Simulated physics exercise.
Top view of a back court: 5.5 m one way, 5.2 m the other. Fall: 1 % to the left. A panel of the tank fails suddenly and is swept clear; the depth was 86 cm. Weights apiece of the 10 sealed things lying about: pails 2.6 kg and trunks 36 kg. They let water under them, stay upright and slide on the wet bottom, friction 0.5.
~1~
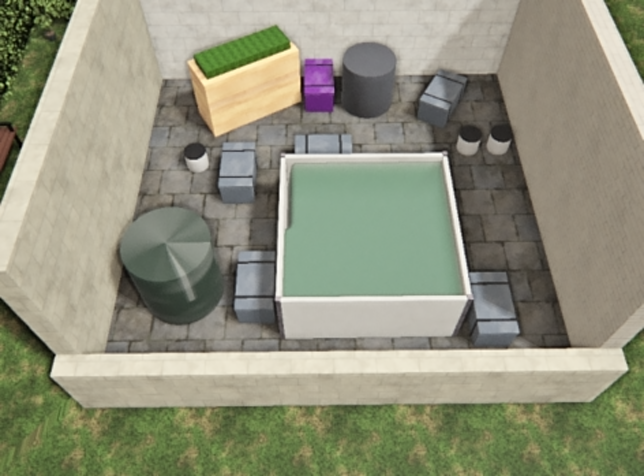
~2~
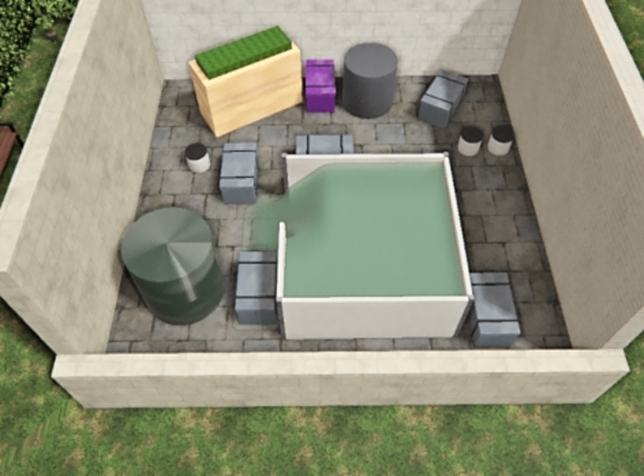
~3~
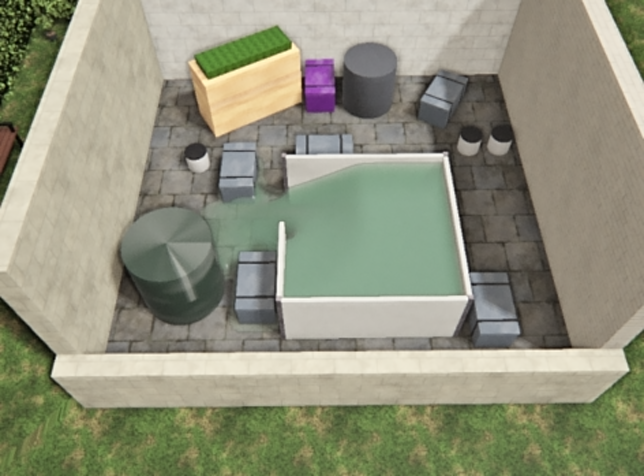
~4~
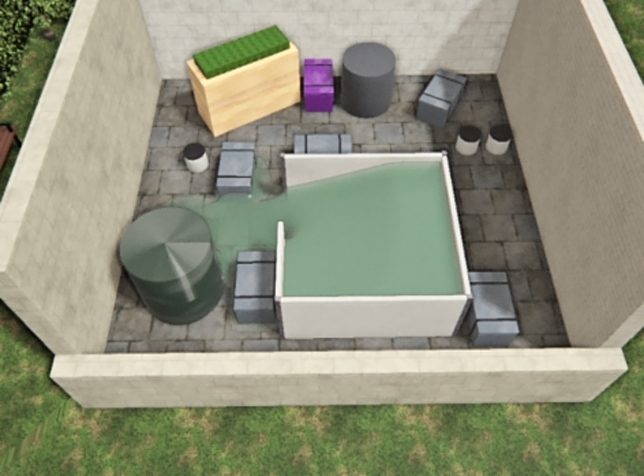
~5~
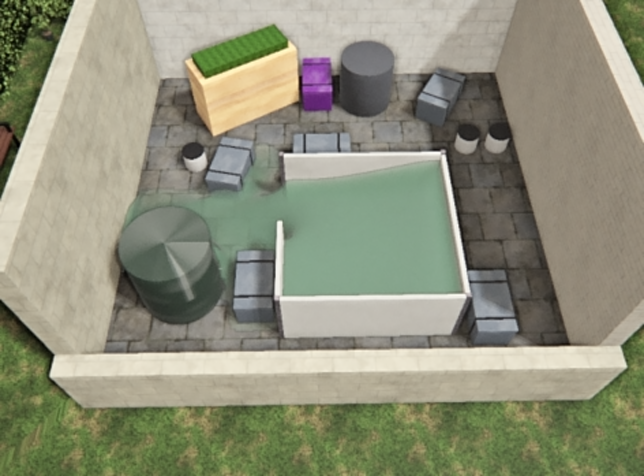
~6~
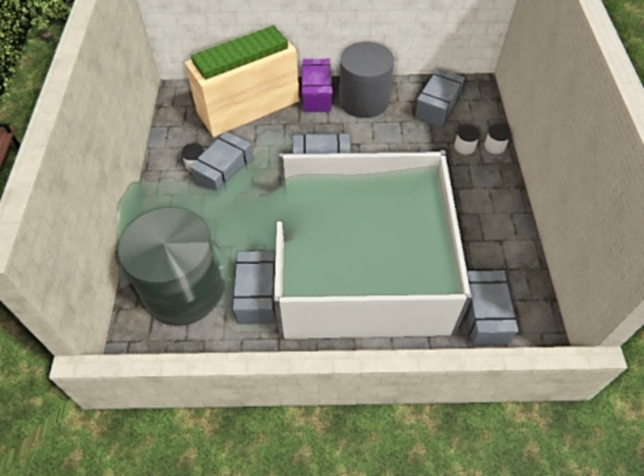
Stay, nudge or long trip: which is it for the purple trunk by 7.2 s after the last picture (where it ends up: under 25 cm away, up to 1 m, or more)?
My money says it stays right about there.
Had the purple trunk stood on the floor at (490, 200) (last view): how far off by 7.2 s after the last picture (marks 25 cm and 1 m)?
As it turns out, it creeps some distance.
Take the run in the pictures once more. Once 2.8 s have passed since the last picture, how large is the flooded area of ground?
That flooded area is roughly 18 m2.
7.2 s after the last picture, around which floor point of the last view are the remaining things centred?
I'd put it around (385, 169).
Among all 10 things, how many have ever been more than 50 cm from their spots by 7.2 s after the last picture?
I count 8 of them.
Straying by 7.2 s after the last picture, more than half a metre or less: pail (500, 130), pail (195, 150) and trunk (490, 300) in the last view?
First one went too far, second one went too far, third one stayed inside.
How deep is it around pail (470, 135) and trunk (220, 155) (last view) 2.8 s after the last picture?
Close to 0 and 38 centimetres.
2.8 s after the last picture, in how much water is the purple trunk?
Roughly 9 cm at that moment.
Then, 0.9 s after the last picture the purple trunk is near (317, 75), 0.0 m from its start, aground; 1 afloat.
Then, 2.8 s after the last picture the purple trunk is near (324, 79), 0.1 m from its start, aground; 4 afloat.
Then, 4.8 s after the last picture the purple trunk is near (325, 78), 0.1 m from its start, afloat; 7 afloat.
Then, 7.2 s after the last picture the purple trunk is near (324, 73), 0.1 m from its start, afloat; 9 afloat.
